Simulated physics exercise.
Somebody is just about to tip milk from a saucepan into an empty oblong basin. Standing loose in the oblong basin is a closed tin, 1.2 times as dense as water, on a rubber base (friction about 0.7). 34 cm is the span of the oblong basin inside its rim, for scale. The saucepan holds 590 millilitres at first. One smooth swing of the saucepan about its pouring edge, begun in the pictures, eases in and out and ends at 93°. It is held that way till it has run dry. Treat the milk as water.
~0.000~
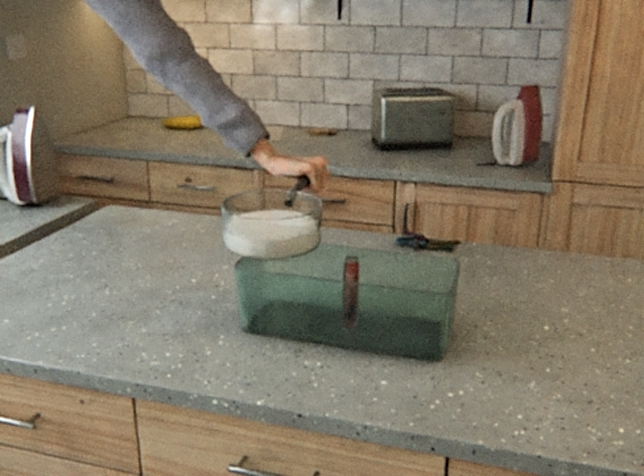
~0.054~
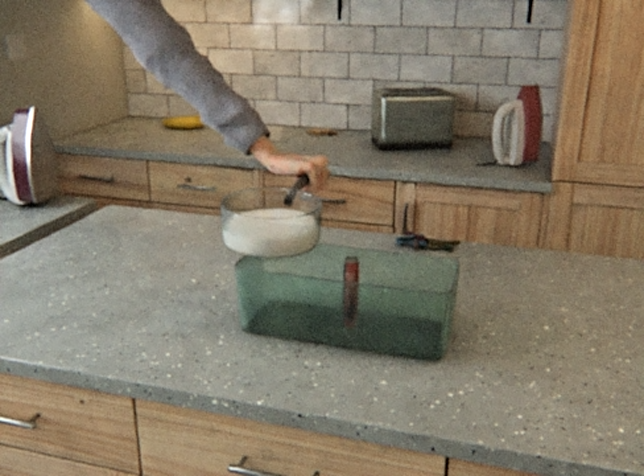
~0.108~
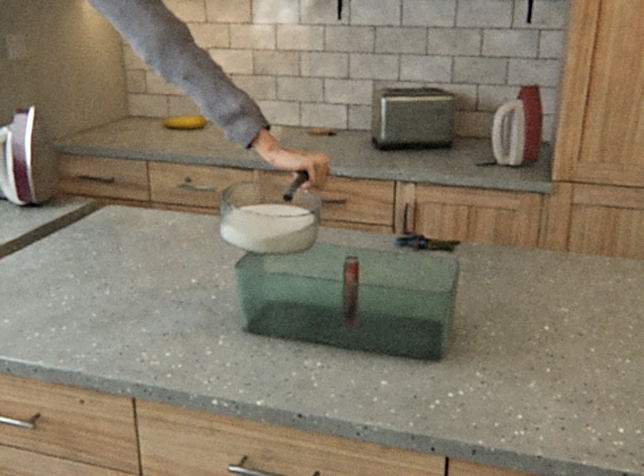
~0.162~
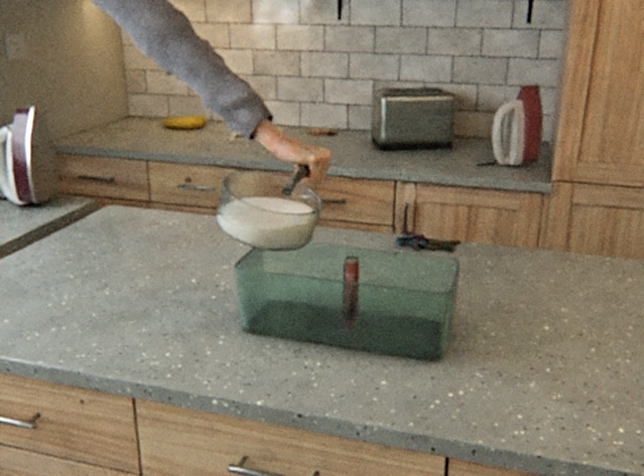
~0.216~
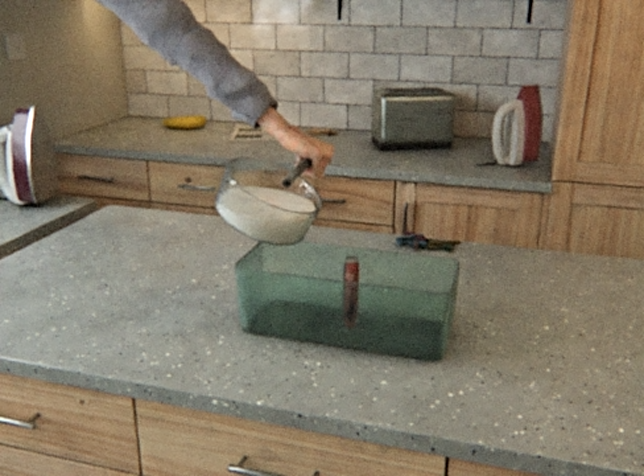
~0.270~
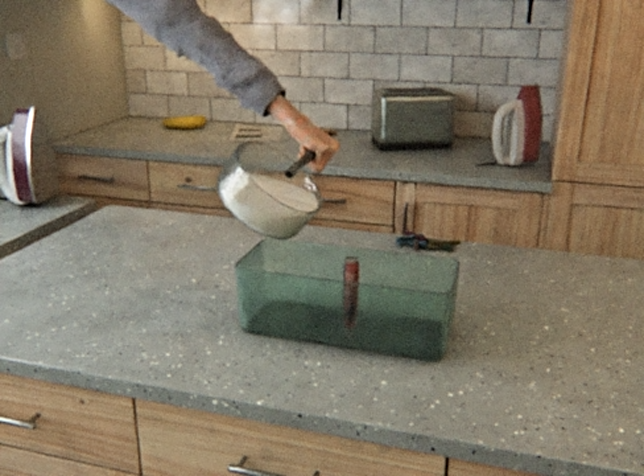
In this clip, a hand holds a glass saucepan of milk above a green, see-through oblong basin with a narrow reddish object standing in it, then steadily tilts the pan, its left side rising and the milk shifting inside.
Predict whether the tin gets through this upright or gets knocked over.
Upright.
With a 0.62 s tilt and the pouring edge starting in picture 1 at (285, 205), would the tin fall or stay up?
It tumbles.
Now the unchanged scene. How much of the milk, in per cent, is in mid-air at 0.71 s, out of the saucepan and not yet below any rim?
12 per cent, roughly.
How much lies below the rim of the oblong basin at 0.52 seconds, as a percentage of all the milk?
Fraction in basin: Approx. 7%.
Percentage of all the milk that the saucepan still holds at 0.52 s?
36 %.
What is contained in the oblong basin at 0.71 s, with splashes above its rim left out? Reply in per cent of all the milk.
The fraction sits near 80 in a hundred.
Then, 0.52 s in, the tilt is 88° and 37 per cent is still to pour; the tin stands where it began.
Then, 0.71 s in, the tilt is 93° and 9 per cent is still to pour; the tin stands where it began.
Then, 0.91 s in, the tilt is 93° and 3 per cent is still to pour; the tin stands where it began.
Then, 1.12 s in, the tilt is 93° and 1 per cent is still to pour; the tin stands where it began.
Finally, the tin stands where it began.
